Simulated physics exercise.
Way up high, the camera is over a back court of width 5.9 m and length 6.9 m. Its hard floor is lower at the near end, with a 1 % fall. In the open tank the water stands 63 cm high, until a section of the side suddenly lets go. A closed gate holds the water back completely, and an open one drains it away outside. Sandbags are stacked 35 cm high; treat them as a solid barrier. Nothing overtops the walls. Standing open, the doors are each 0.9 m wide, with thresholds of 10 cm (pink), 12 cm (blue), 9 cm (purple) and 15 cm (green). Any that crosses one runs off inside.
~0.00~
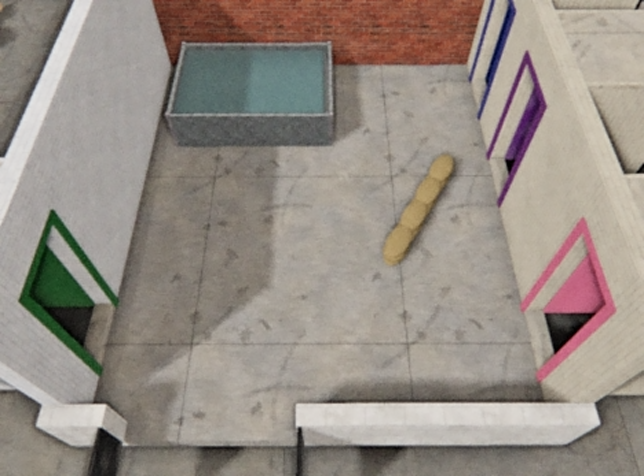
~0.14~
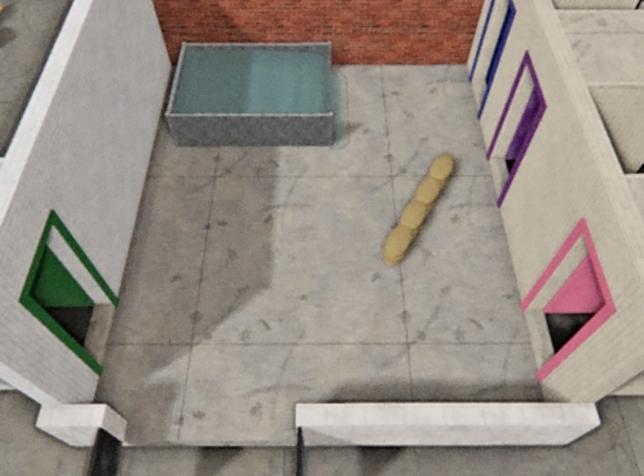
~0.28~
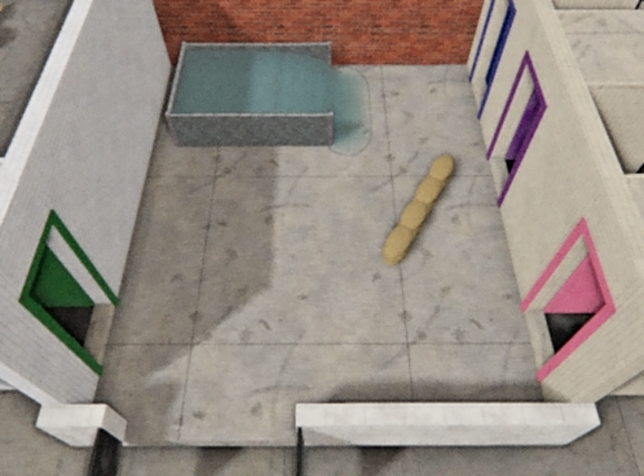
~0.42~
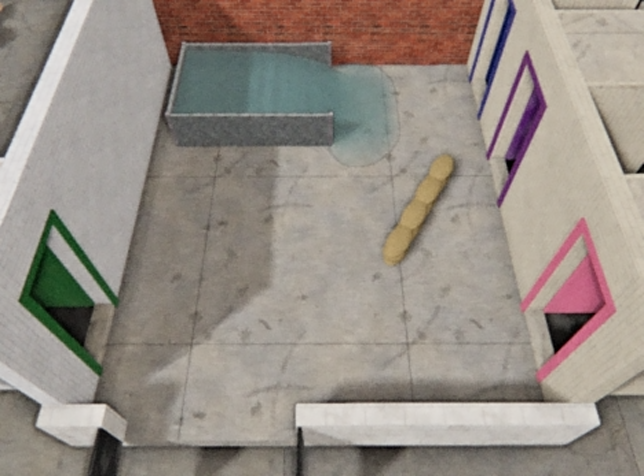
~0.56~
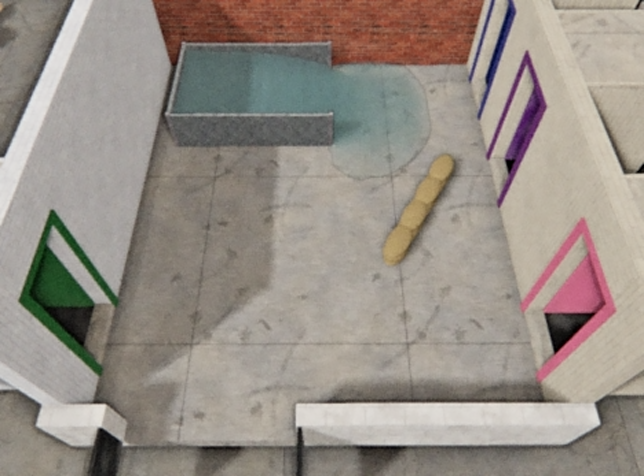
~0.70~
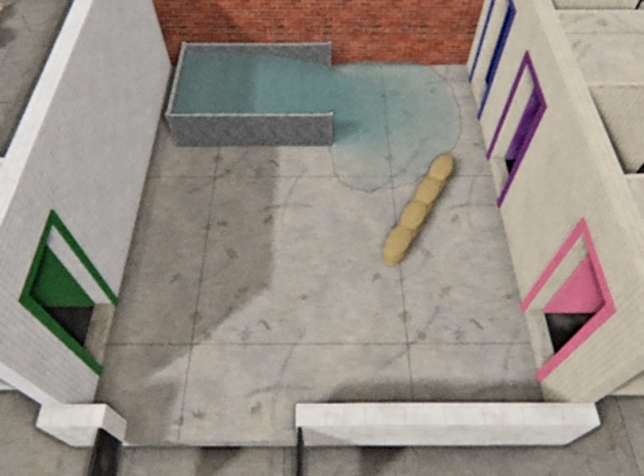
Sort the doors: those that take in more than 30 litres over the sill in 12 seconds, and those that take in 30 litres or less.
Sorted: The pink door takes in 30 litres or less; the blue door takes in more; the purple door takes in more; the green door takes in 30 litres or less.
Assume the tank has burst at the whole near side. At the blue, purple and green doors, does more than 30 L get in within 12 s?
Here's how it goes: Blue falls short, purple falls short, green falls short.
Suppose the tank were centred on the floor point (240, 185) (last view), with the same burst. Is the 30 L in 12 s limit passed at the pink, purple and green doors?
Pink: Within limit; purple: Within limit; green: Within limit.
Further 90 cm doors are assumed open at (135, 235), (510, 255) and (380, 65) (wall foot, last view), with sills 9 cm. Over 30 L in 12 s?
First doorway falls short, second falls short, third gets there.
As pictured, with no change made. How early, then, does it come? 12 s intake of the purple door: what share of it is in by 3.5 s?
Fraction in by then: Around 60 per cent.
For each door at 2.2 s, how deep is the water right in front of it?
Depth readings (cm): Pink = 0; blue = 37; purple = 18; green = 0.
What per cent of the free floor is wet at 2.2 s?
Wet share: About 30 %.
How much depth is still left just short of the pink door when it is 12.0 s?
Roughly 6.5 centimetres.
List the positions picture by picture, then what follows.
Still water, 63 cm deep, in the open tank at (254, 81), in the first frame.
The front is at (333, 148), 1.0 m from the gap at (328, 100); 0.3 m2 of floor is under water; 63 cm left at the back of the open tank, in the second frame.
Water pours out at (328, 101) and has run 1.1 m, to (353, 150); typically 11 cm deep outside, 63 cm at the open tank's back, in the third frame.
The front is at (374, 158), 1.5 m from the gap at (328, 101); 2.6 m2 of floor is under water; 63 cm left at the back of the open tank, in the fourth frame.
Water pours out at (328, 102) and has run 1.9 m, to (423, 137); typically 8 cm deep outside, 63 cm at the open tank's back, in the fifth frame.
Water pours out at (328, 102) and has run 2.4 m, to (456, 132); typically 7 cm deep outside, 62 cm at the open tank's back, in the sixth frame.
After 1.4 s water covers 25 % of the floor and is deepest (40 cm) near (462, 72); pink door not reached, blue door 17 cm at the sill, 52 L in, purple door 10 cm at the sill, 1 L in, green door not reached.
After 2.2 s water covers 30 % of the floor and is deepest (41 cm) near (464, 79); pink door not reached, blue door 37 cm at the sill, 174 L in, purple door 18 cm at the sill, 22 L in, green door not reached.
After 3.5 s water covers 50 % of the floor and is deepest (28 cm) near (465, 85); pink door 3 cm at the sill, 0 L in, blue door 28 cm at the sill, 374 L in, purple door 17 cm at the sill, 74 L in, green door not reached.
After 7.0 s water covers 85 % of the floor and is deepest (16 cm) near (172, 67); pink door 6 cm at the sill, 0 L in, blue door 10 cm at the sill, 467 L in, purple door 9 cm at the sill, 122 L in, green door 7 cm at the sill, 0 L in.
After 12.0 s water covers 90 % of the floor and is deepest (10 cm) near (90, 421); pink door 7 cm at the sill, 0 L in, blue door 4 cm at the sill, 467 L in, purple door 4 cm at the sill, 122 L in, green door 7 cm at the sill, 0 L in.
